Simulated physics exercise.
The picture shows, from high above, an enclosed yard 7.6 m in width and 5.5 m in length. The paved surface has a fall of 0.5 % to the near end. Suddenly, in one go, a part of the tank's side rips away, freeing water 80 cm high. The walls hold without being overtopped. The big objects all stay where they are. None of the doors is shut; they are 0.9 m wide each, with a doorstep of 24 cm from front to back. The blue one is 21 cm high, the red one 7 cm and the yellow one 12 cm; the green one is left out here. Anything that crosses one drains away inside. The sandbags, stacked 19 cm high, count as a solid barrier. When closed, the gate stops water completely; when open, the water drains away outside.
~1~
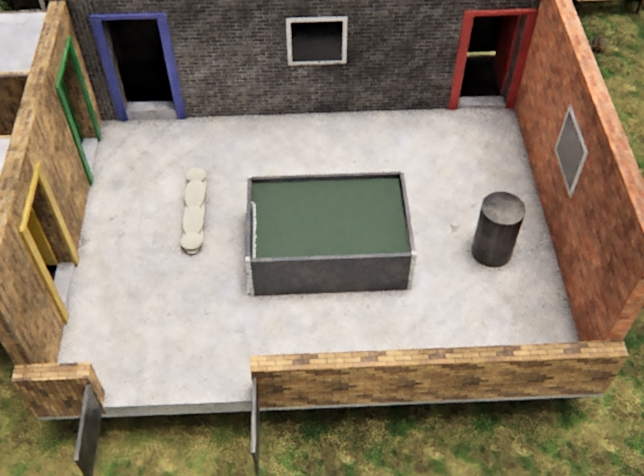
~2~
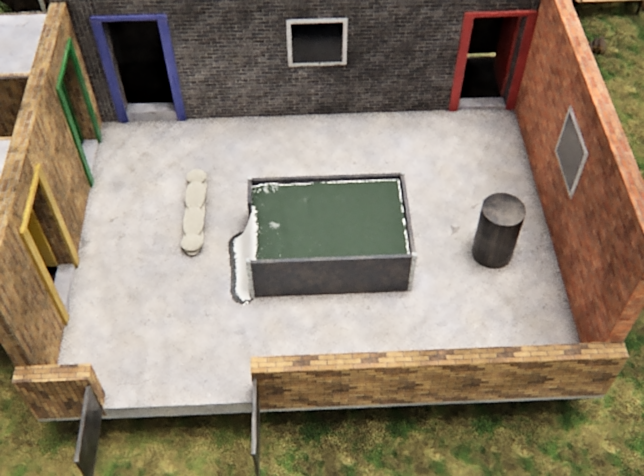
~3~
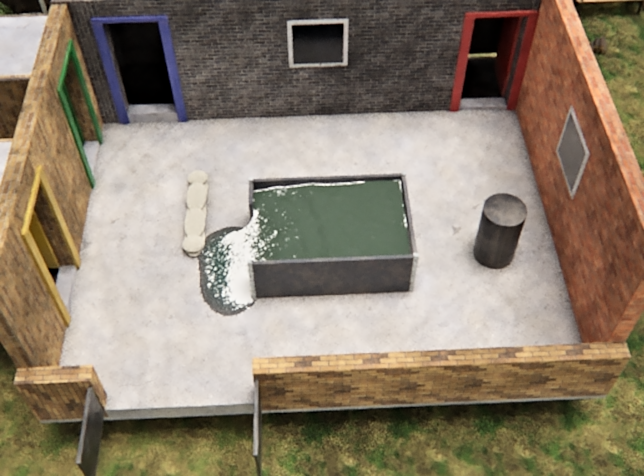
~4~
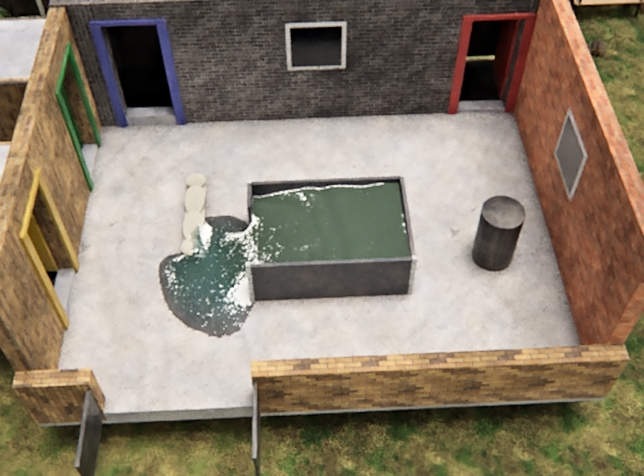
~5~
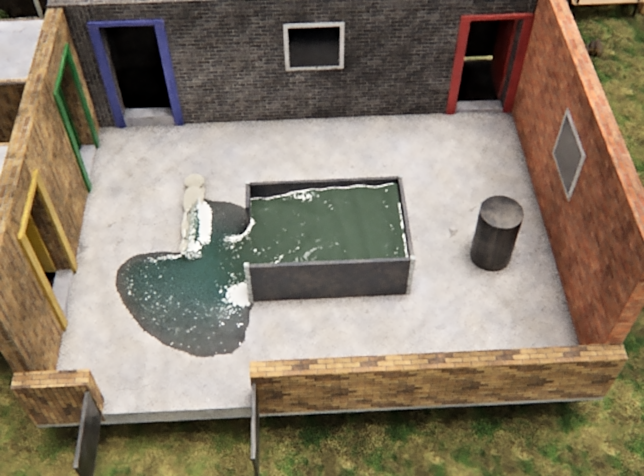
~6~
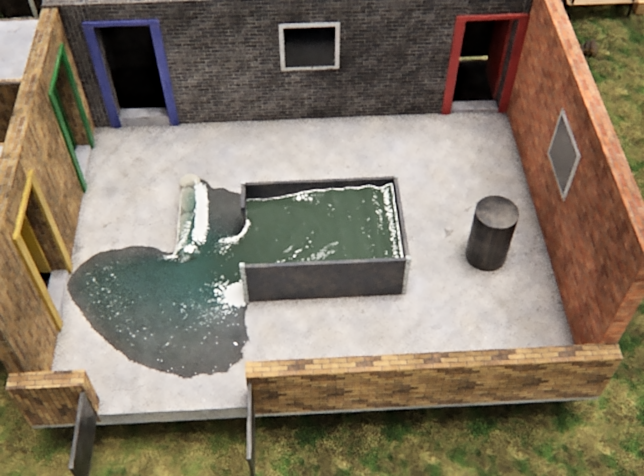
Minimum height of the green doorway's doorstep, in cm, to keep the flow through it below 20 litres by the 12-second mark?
Roughly 6.5 cm.
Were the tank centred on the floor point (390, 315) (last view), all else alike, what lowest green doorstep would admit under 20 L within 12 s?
A height near 10.5 cm.
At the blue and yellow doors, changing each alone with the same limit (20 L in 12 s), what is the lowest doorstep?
Roughly 9.0 cm for the blue door and roughly 34 cm for the yellow door.
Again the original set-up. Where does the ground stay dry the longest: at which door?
It's the red door.
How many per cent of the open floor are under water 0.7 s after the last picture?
Wet share: Near 30 %.
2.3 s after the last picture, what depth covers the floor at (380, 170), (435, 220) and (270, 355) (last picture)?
Roughly 0, 0 and 0 cm, in turn.
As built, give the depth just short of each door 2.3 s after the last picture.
Centimetres: Blue = 9, green = 7, red = 0, yellow = 29.
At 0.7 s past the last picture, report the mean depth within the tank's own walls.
Roughly 50 cm.
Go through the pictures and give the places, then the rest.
In the first picture, the tank at (328, 218) is whole and still, 80 cm deep; the green door at (80, 118) is dry.
In the second picture, the front is at (233, 248), 0.3 m from the gap at (253, 253); 0.3 m2 of floor is wet, 80 cm left at the back.
In the third picture, water pours out at (255, 256) and has run 0.8 m, to (204, 266); about 13 cm deep outside, 80 cm at the back.
In the fourth picture, the gap is at (254, 260), the front 1.4 m out at (164, 273); the back of the tank holds 80 cm.
In the fifth picture, water pours out at (252, 261) and has run 2.0 m, to (123, 285); about 8 cm deep outside, 78 cm at the back.
In the sixth picture, the front is at (75, 291), 2.7 m from the gap at (248, 261); 5.2 m2 of floor is wet, 69 cm left at the back; the green door at (73, 125), 3.7 m from the gap, is still 2.0 m from the nearest water.
Then, 0.7 s after the last picture water covers 30 % of the floor, deepest (42 cm) near (242, 277); it has not reached the green door.
Then, 2.3 s after the last picture water covers 40 % of the floor, deepest (32 cm) near (49, 389); 7 cm at the green door, 0 litres in over its 10 cm doorstep.
Then, 11.3 s after the last picture water covers 95 % of the floor, deepest (10 cm) near (582, 374); 5 cm at the green door, 3 litres in over its 10 cm doorstep.
At the green door as built, the water peaked near 10 cm, 7.7 s after the last picture.
With a doorstep of 5.5 cm, 34 litres would have come in within the 12 s; with 7.5 cm, 14 litres. So under 20 litres takes about 6.5 cm.
